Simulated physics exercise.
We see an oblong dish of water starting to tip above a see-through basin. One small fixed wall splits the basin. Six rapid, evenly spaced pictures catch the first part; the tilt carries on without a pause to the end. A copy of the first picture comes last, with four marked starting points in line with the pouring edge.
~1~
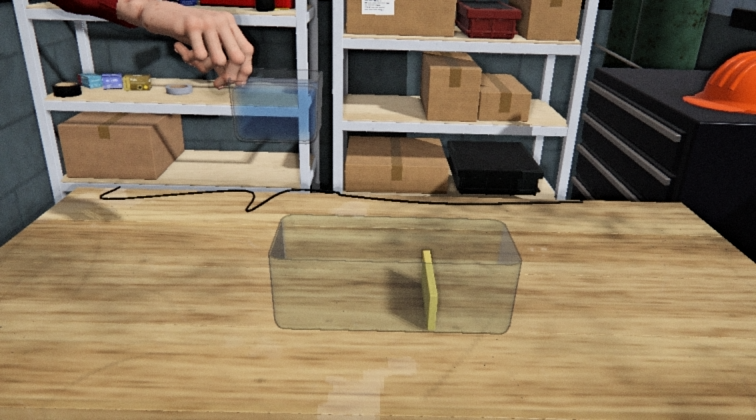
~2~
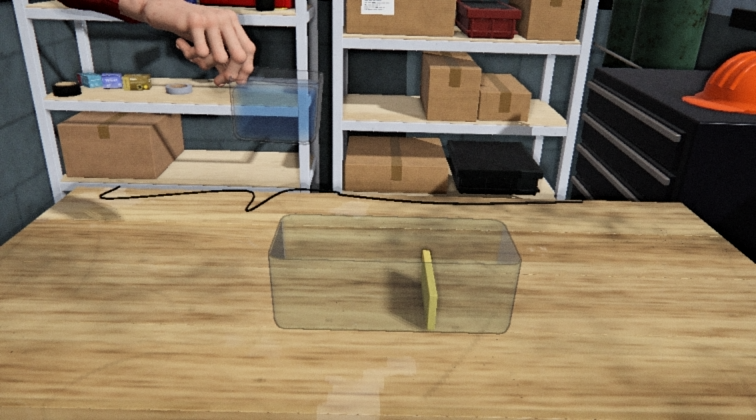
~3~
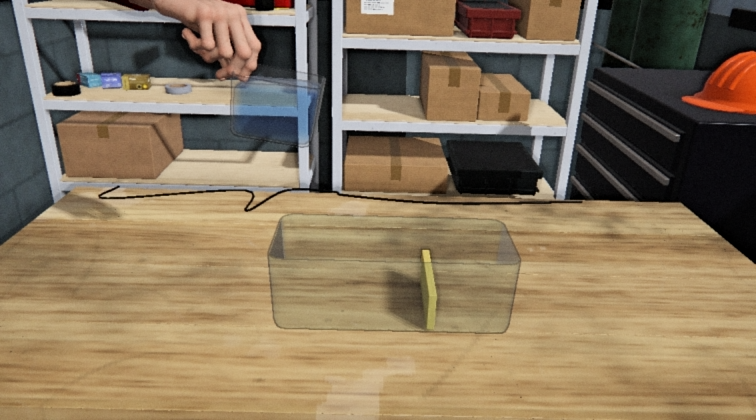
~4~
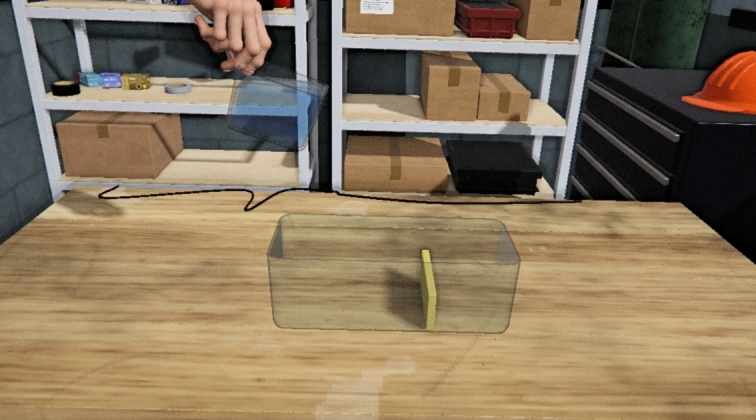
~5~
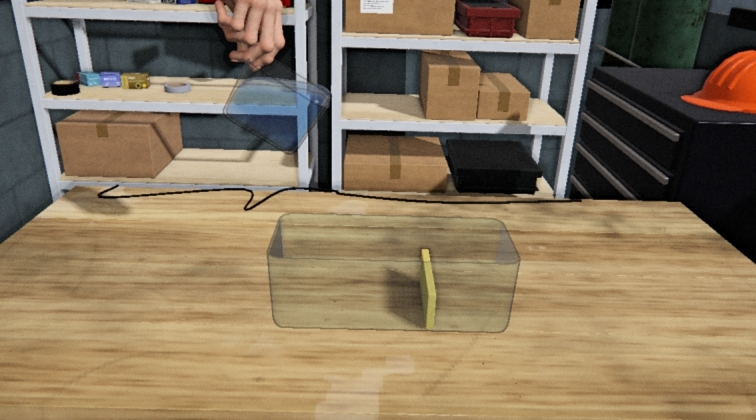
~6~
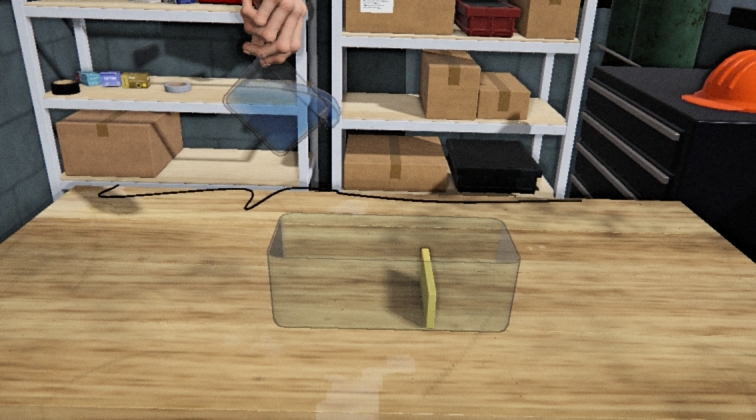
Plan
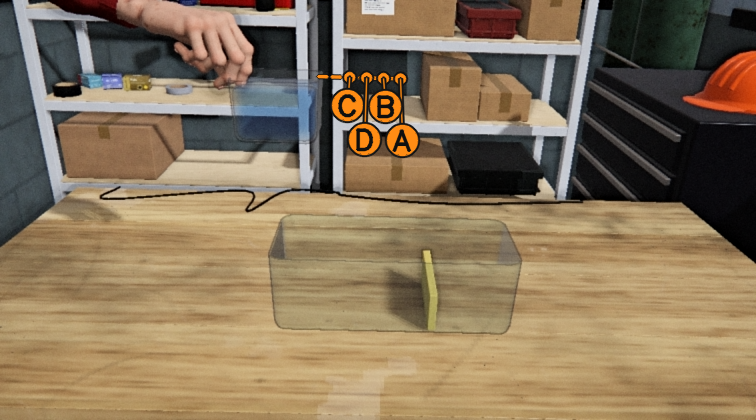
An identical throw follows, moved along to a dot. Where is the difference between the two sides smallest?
The best dot is B.
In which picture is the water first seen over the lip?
Picture 5.
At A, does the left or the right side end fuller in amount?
The right side.
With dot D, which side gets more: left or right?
The left one.
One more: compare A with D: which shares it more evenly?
That is dot A.
On the marked copy, A at (400, 78); B at (383, 78); C at (349, 77); D at (366, 77).
If A is chosen, about 26 % ends left of the wall and 71 % right of it.
If B is chosen, about 51 % ends left of the wall and 46 % right of it; 3 % is lost outside.
If C is chosen, about 92 % ends left of the wall and 4 % right of it; 4 % is lost outside.
If D is chosen, about 82 % ends left of the wall and 14 % right of it; 3 % is lost outside.
